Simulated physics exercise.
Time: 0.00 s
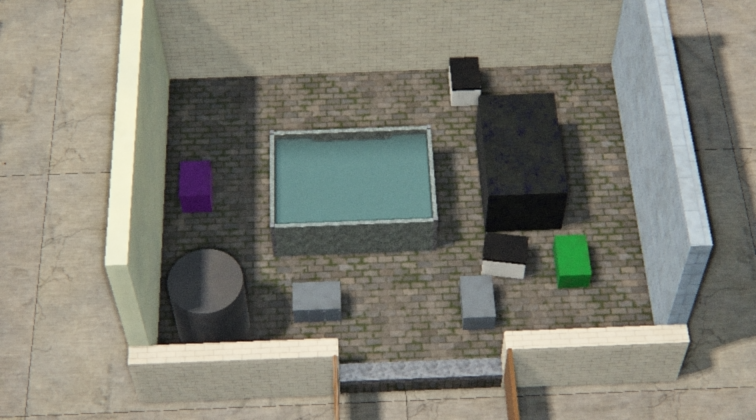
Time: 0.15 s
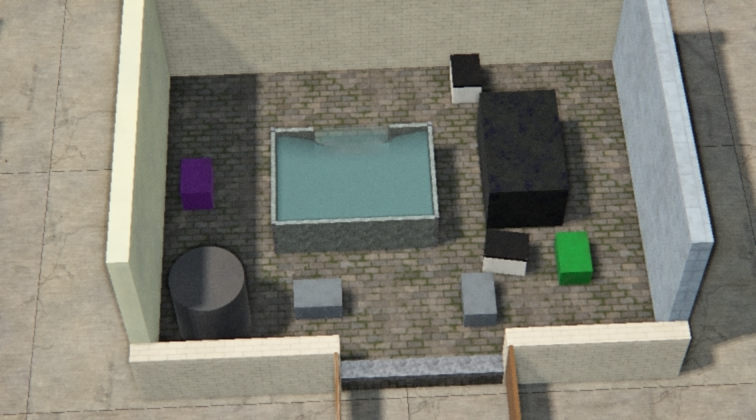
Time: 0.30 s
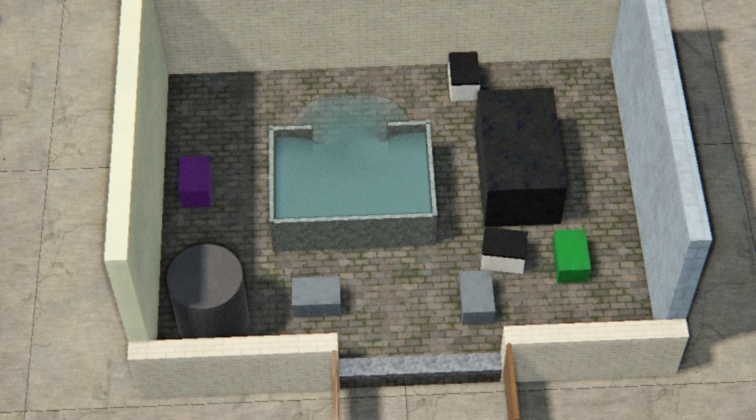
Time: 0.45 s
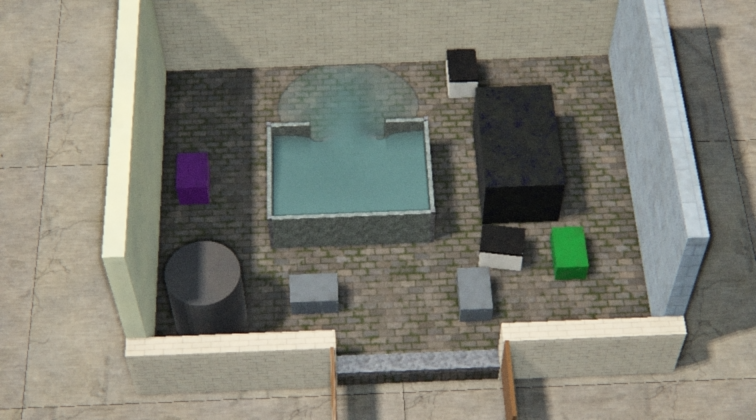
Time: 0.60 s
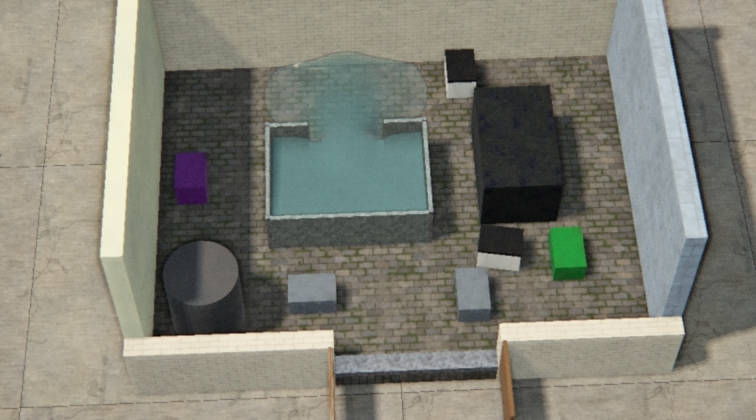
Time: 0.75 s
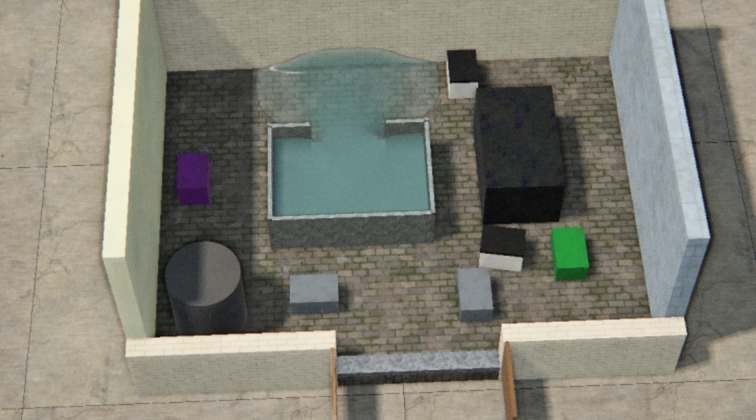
Water poured through a gap in the back side of the raised tank and fanned out over the paving to the rear wall, while the crates and blocks around it stayed put.
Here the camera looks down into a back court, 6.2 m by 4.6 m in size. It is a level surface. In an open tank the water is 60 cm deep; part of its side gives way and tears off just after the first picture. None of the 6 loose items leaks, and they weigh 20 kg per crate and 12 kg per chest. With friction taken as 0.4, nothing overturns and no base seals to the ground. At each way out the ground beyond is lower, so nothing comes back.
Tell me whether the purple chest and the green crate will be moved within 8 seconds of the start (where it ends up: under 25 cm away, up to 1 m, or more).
Outcome: Purple chest: Long move, green crate: Almost still.
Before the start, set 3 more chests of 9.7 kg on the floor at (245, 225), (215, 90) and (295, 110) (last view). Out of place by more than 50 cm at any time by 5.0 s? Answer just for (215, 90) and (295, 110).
Lab note - in order: Above threshold / above threshold.
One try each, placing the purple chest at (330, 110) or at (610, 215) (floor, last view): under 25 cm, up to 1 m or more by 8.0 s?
At the first spot it winds up far off; at the second it winds up far off.
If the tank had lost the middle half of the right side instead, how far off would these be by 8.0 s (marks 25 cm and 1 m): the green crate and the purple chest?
Green crate: Roughly where it was; purple chest: A modest shift.
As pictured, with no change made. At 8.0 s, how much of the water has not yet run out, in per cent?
I'd say some 98 percent hasn't gone yet.
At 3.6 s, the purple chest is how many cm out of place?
Roughly 120 cm.
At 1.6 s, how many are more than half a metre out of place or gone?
By my reckoning, 1.
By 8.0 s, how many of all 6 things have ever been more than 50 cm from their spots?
By my tally, 2.
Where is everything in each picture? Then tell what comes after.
The purple chest at (195, 178), on the bottom; the green crate at (573, 255) rests on the ground; water covers 2.9 m2; 0 of 6 have shifted, in the first picture.
The purple chest at (196, 176) rests on the ground; the green crate at (574, 252) rests on the ground; 3.4 m2 under water; 0 of 6 have shifted, in the second picture.
The purple chest at (194, 173) rests on the ground; the green crate at (572, 250) rests on the ground; 4.2 m2 under water; 0 of 6 have shifted, in the third picture.
The purple chest at (192, 170) rests on the ground; the green crate at (570, 247), on the bottom; water covers 5.1 m2; 0 of 6 have shifted, in the fourth picture.
The purple chest at (190, 170) rests on the ground; the green crate at (568, 247) rests on the ground; 5.6 m2 under water; 0 of 6 have shifted, in the fifth picture.
The purple chest at (192, 171) rests on the ground; the green crate at (571, 248) rests on the ground; water covers 5.9 m2; 0 of 6 have shifted, in the sixth picture.
After 1.6 s the purple chest is near (192, 171), 0.0 m from its start, aground; the green crate is near (571, 248), 0.0 m from its start, aground; 0 of 6 are out; 0 afloat.
After 3.6 s the purple chest is near (228, 239), 1.2 m from its start, aground; the green crate is near (571, 248), 0.0 m from its start, aground; 0 of 6 are out; 0 afloat.
After 5.6 s the purple chest is near (272, 320), 2.5 m from its start, afloat; the green crate is near (570, 249), 0.0 m from its start, aground; 0 of 6 are out; 1 afloat.
After 8.0 s the purple chest is near (394, 317), 3.4 m from its start, afloat; the green crate is near (570, 249), 0.0 m from its start, aground; 0 of 6 are out; 3 afloat.
